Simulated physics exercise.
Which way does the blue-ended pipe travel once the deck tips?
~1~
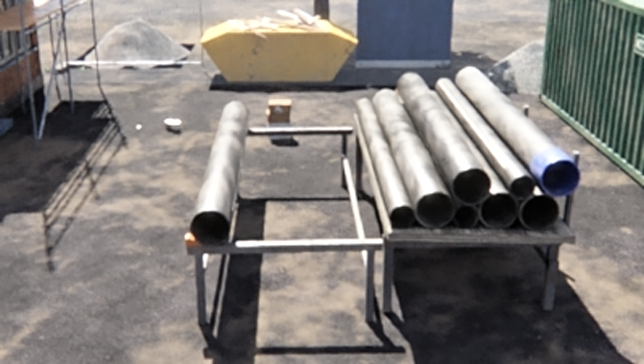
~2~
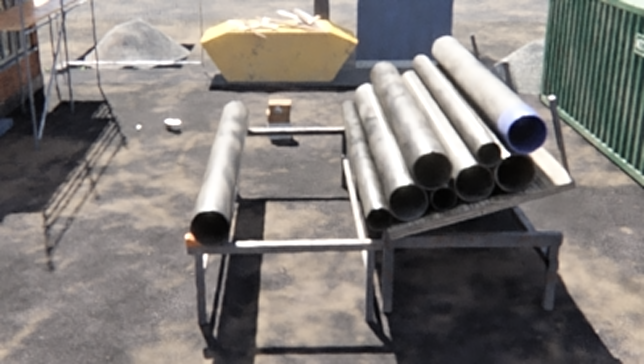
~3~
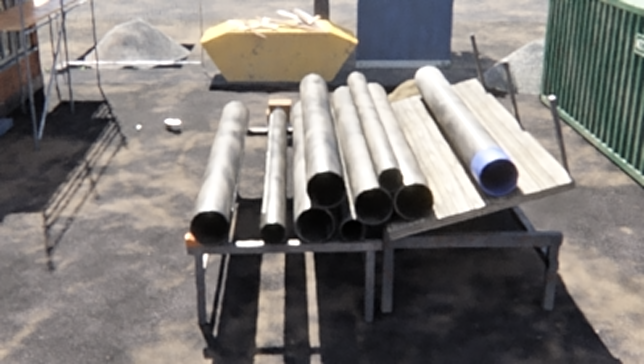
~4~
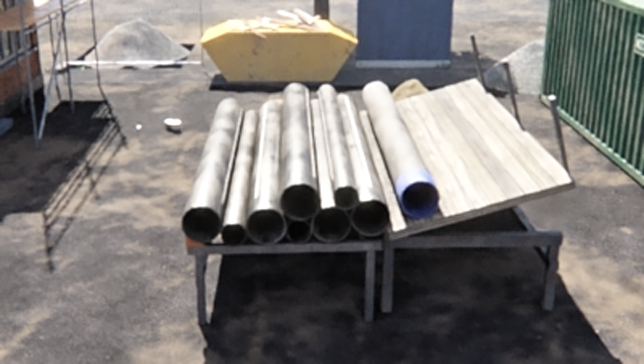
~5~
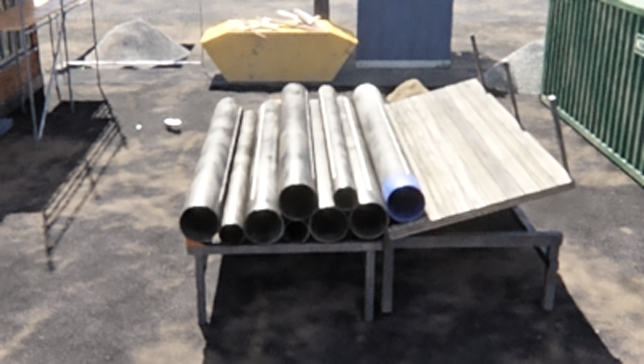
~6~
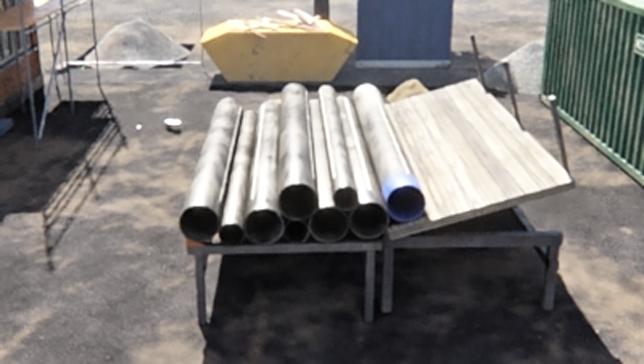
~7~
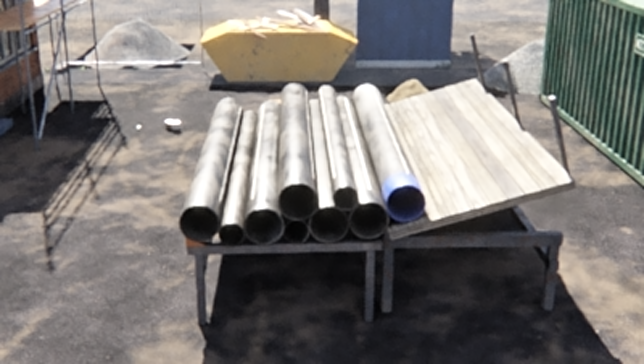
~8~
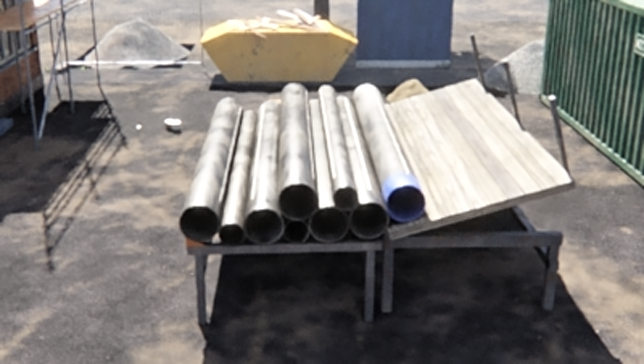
It rolls to the left, down the sloping deck, until it rests beside the other pipes.
